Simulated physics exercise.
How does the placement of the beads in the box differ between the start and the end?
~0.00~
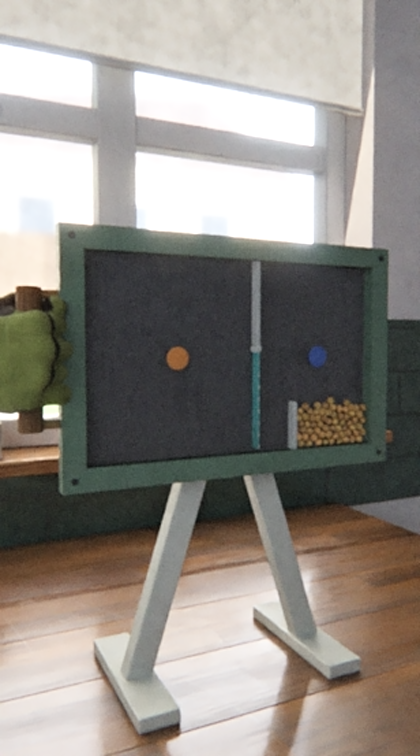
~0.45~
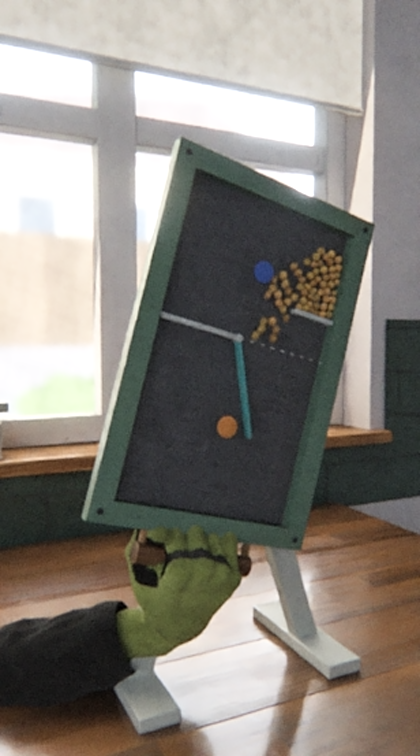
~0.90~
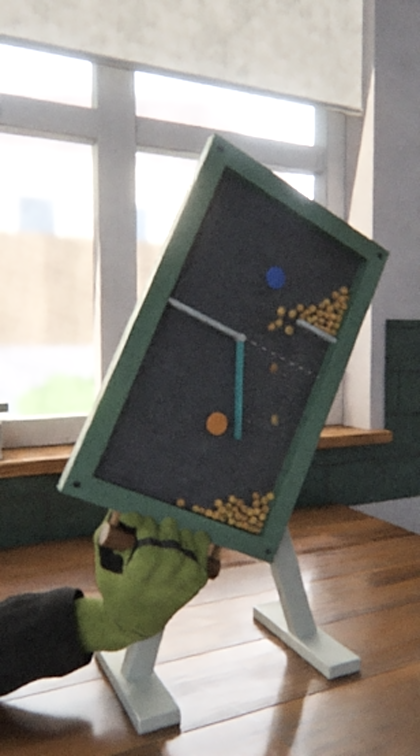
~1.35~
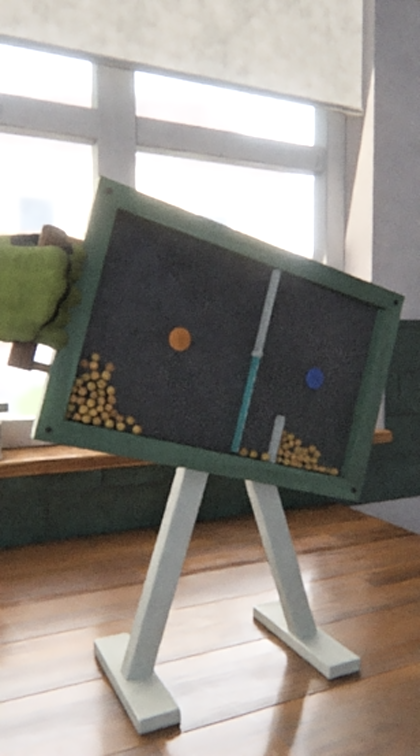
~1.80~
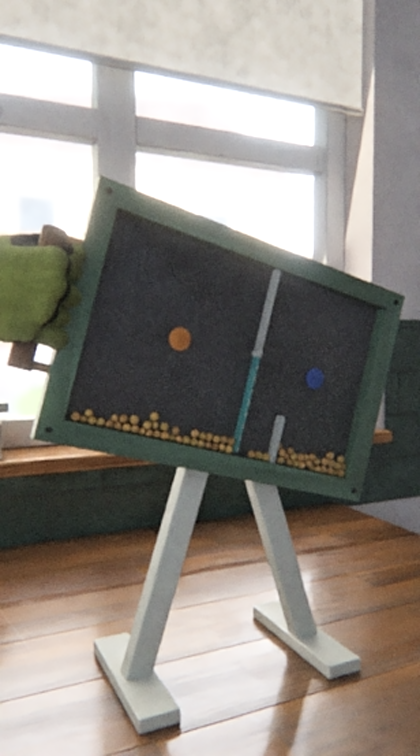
At the start the beads are all heaped in the lower right corner, on the side with the blue dot. At the end they are spread along the bottom on both sides of the divider, with many of them now on the orange dot's side.
